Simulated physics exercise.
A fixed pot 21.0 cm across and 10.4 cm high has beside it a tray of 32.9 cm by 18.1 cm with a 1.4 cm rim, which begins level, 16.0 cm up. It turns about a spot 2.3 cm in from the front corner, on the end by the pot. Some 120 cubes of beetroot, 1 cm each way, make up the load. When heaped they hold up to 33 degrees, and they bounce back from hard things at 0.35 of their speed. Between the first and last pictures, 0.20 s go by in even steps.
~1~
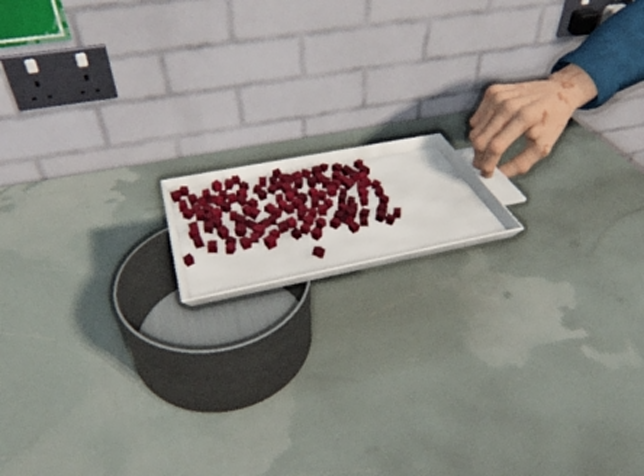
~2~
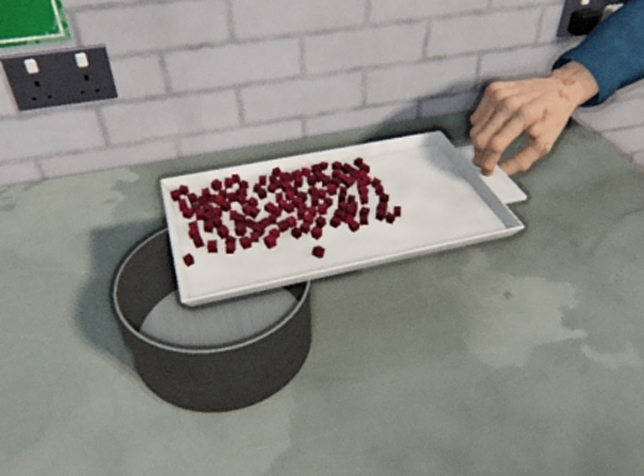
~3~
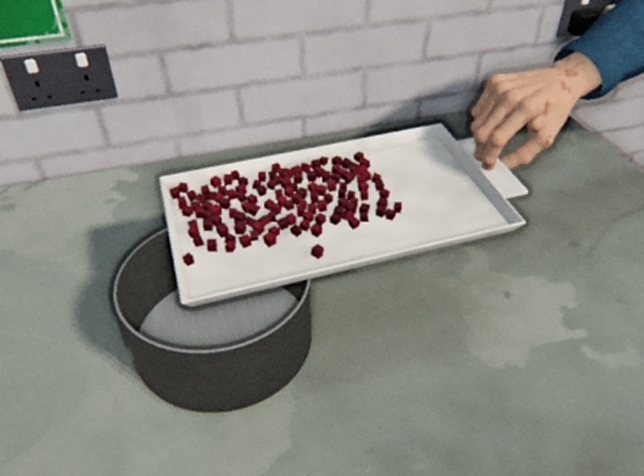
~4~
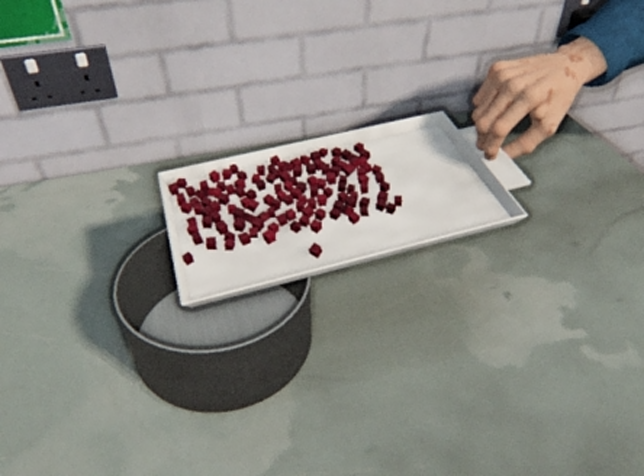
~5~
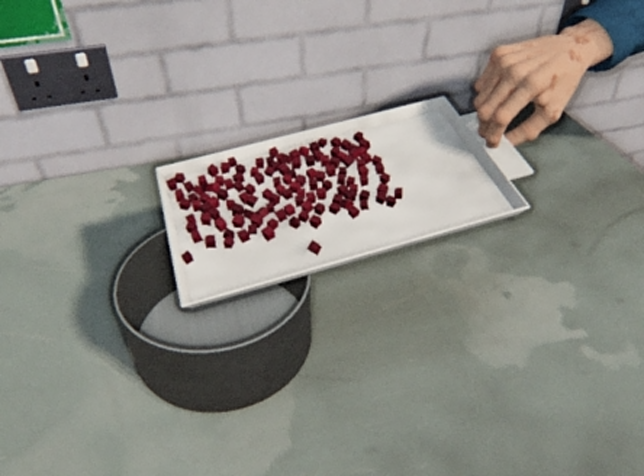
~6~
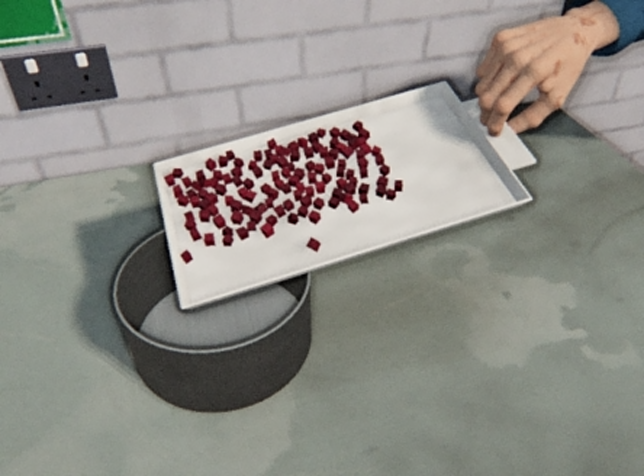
A white tray scattered with small dark red cubes of beetroot, level at first, slowly tilts as a hand in a blue sleeve raises its right end. The tray's left end sits over a round dark grey pot on a mottled grey-green worktop, seen from above, before a pale brick wall with a black socket. The cubes keep their places on the tray, and the camera stays still.
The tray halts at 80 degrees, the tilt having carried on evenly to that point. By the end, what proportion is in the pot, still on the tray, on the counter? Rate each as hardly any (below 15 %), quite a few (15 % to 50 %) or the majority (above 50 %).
I would put it this way: Pot: Hardly any, left on the tray: Hardly any, counter: The majority.
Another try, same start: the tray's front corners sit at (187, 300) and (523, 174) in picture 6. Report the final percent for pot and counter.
Split: Pot = 0, counter = 100.
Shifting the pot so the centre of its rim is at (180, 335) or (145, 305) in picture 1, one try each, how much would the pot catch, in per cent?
Close to 95 in a hundred, then close to 40 in a hundred.
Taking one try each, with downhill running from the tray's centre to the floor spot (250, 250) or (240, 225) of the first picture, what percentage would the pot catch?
I'd put it at about 35 per cent for the first tilt and about 80 per cent for the second.
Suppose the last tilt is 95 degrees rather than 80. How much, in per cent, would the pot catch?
In that case some 0 per cent.
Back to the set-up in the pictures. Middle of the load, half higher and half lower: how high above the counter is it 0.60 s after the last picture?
About 16 centimetres.
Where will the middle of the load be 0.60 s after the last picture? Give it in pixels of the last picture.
Near (193, 312).
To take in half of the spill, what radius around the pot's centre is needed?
I'd say close to 20 centimetres.
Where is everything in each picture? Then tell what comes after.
In the first picture, tray tilt 0 degrees, front corners at (189, 294) and (514, 225); middle of the pieces at (282, 205); pot at (214, 275).
In the second picture, tray tilt 1 degrees, front corners at (189, 295) and (514, 224); middle of the pieces at (282, 204).
In the third picture, tray tilt 2 degrees, front corners at (189, 295) and (515, 219); middle of the pieces at (282, 201).
In the fourth picture, tray tilt 5 degrees, front corners at (189, 297) and (517, 212), lowest corner left front; middle of the pieces at (281, 196).
In the fifth picture, tray tilt 9 degrees, front corners at (188, 298) and (519, 204), lowest corner left front; middle of the pieces at (280, 190).
In the sixth picture, tray tilt 13 degrees, front corners at (188, 299) and (522, 196), lowest corner left front; middle of the pieces at (279, 184); pot at (214, 275).
Then, 0.36 s after the last picture, tilt 45 degrees; the tray holds 100 %, the pot 0 %.
Then, 0.60 s after the last picture, tilt 67 degrees; the tray holds 55 %, the pot 0 %.
Then, 0.95 s after the last picture, tilt 80 degrees; the tray holds 0 %, the pot 0 %.
In the end, pot 0 %, tray 0 %, counter 100 %.
